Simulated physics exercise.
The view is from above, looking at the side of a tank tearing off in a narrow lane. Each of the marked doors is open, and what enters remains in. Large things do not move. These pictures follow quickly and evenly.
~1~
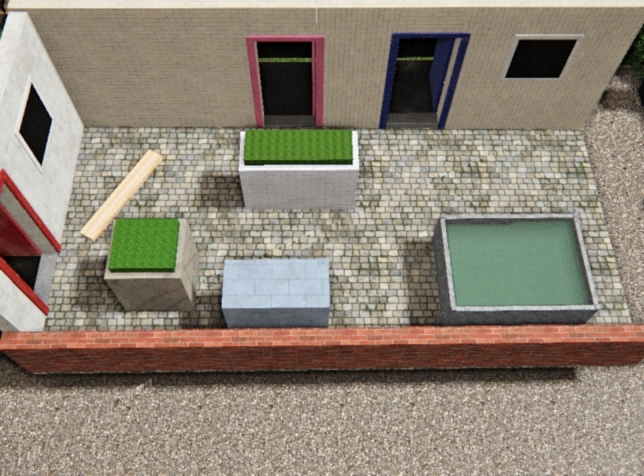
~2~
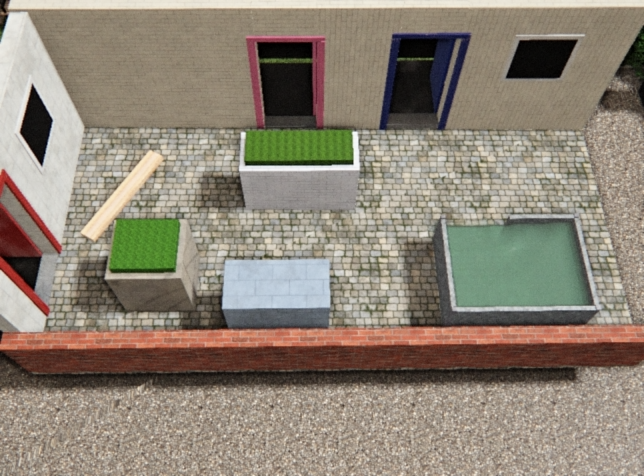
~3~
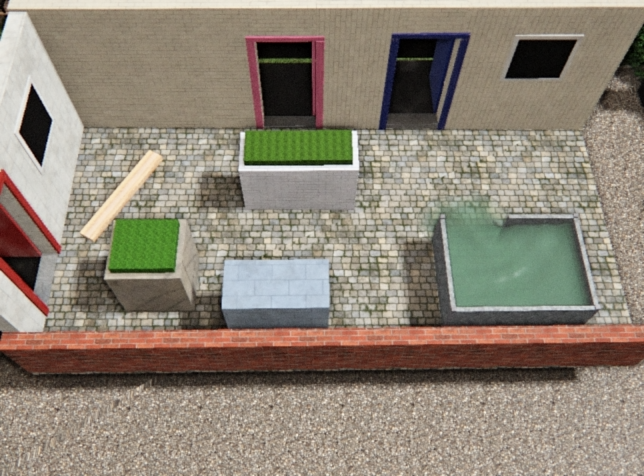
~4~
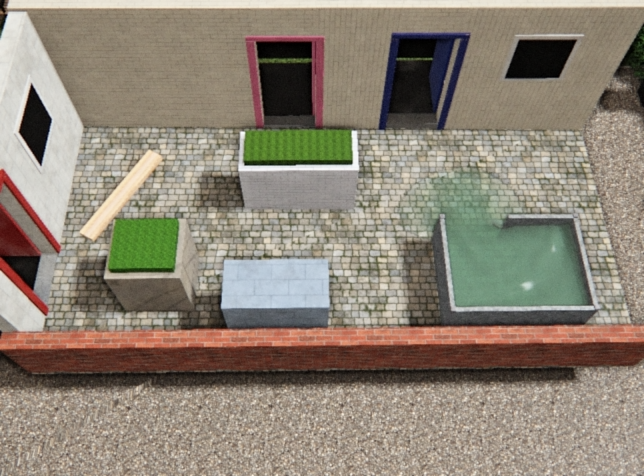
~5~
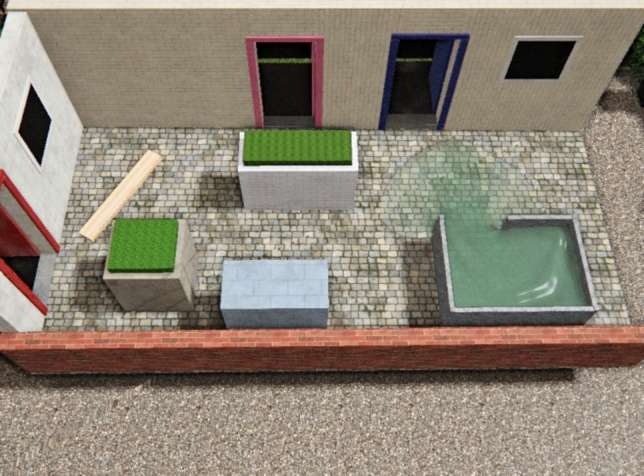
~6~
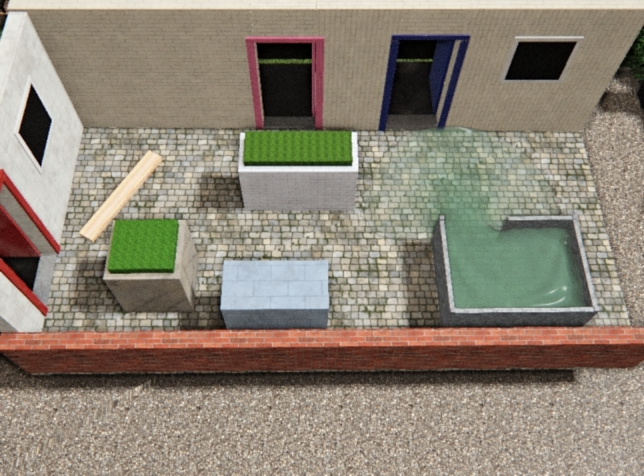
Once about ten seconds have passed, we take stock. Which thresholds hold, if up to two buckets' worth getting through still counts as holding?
The red door holds; the pink door does not hold; the blue door does not hold.
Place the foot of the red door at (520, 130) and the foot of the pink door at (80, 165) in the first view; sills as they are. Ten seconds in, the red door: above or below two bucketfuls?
As for the red one, it tops the limit.
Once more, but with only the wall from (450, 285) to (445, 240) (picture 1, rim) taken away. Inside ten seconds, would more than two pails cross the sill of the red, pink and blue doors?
The red one tops the mark; the pink one falls short; the blue one falls short.
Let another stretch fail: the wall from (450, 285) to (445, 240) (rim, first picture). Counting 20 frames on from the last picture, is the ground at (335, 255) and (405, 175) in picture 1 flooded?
Point one reached; point two not reached.
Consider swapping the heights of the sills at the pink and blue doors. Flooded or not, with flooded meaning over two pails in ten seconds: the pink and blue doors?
My guess is the pink one gets less than that and the blue one gets more than that.
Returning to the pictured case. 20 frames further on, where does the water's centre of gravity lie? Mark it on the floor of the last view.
At roughly (443, 218).
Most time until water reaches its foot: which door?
It has to be the red-painted one.
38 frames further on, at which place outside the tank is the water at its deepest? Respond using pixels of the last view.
Somewhere near (451, 137), I think.
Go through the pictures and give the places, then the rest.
The first picture shows the open tank at (515, 263) is whole and still.
In the second picture, the front is at a hidden place, out from the gap on the open tank's far side.
In the third picture, water pours out on the open tank's far side and has run to (494, 204).
In the fourth picture, the front is at (466, 170), out from the gap on the open tank's far side.
In the fifth picture, water pours out on the open tank's far side and has run to (466, 145).
In the sixth picture, water pours out on the open tank's far side and has run to (484, 132).
A moment on, water covers 25 % of the floor; the red door not reached, the pink door not reached, the blue door over two buckets in.
Next, water covers 30 % of the floor; the red door not reached, the pink door under two buckets in, the blue door far over two buckets in.
Then, water covers 40 % of the floor; the red door not reached, the pink door under two buckets in, the blue door far over two buckets in.
Later, water covers 55 % of the floor; the red door not reached, the pink door over two buckets in, the blue door far over two buckets in.
In the end, water covers 80 % of the floor; the red door wet at the sill, nothing in, the pink door over two buckets in, the blue door far over two buckets in.
